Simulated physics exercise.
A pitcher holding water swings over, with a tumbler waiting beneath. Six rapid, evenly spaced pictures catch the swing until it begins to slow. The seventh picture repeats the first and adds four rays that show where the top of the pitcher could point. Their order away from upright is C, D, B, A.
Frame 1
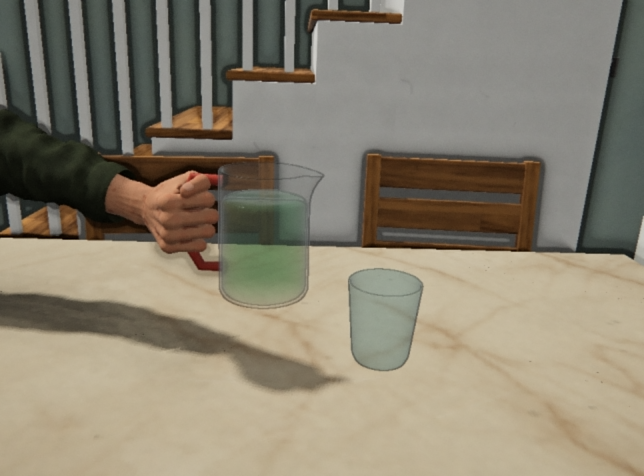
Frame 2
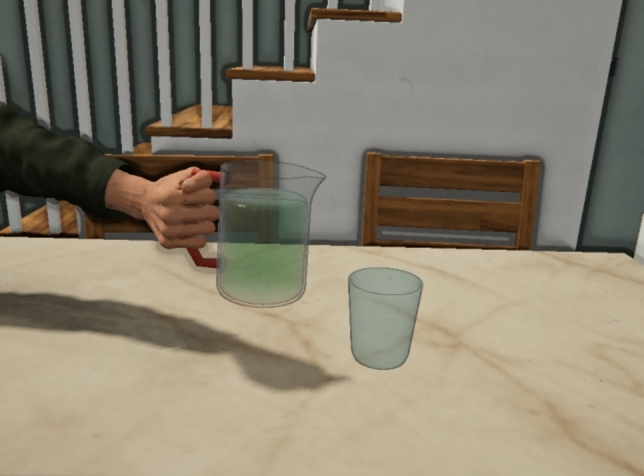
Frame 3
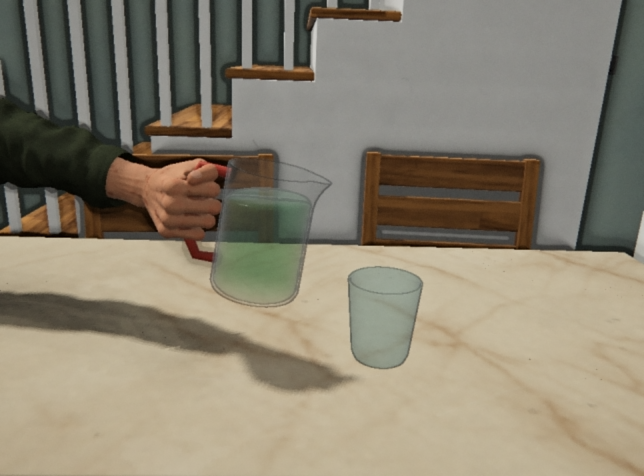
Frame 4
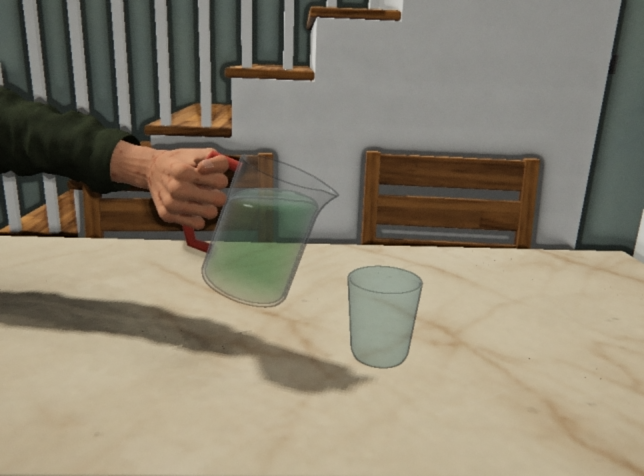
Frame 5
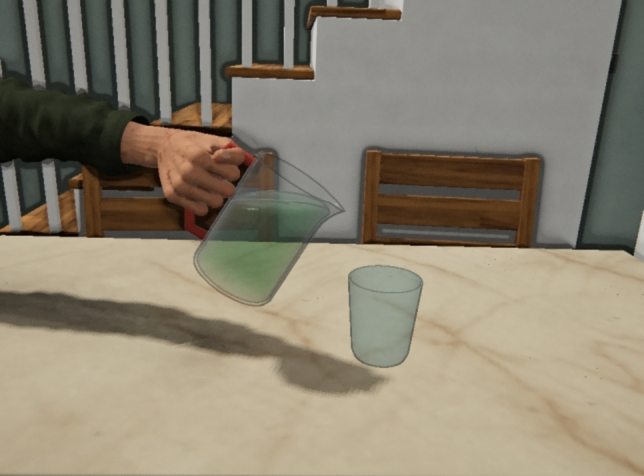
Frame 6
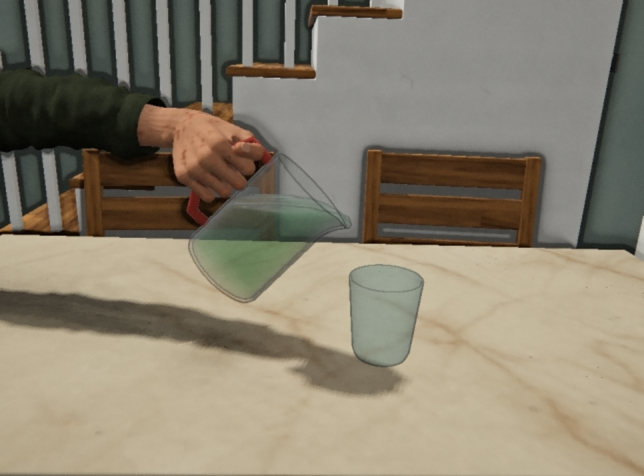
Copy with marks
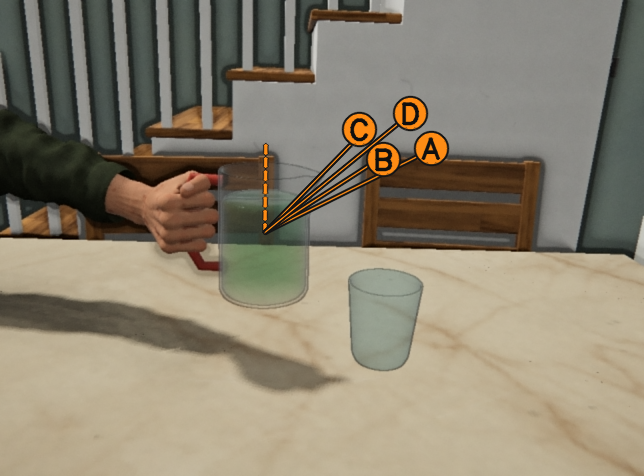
On a marble table, a hand tilts a pitcher of green liquid rightward above a tumbler.
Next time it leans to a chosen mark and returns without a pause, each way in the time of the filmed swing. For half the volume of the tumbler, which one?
Line A does it best.
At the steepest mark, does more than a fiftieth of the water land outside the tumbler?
No, it does not.
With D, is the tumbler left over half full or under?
Under half.
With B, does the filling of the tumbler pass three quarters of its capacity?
No, it does not.
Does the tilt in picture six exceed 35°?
Yes.
On the marked copy, A at (416, 156); B at (367, 166); C at (350, 144); D at (397, 124).
If A is chosen, the tumbler ends with about 49 % of what it can hold.
If B is chosen, the tumbler ends with about 34 % of what it can hold.
If C is chosen, the tumbler ends with about 12 % of what it can hold.
If D is chosen, the tumbler ends with about 22 % of what it can hold.
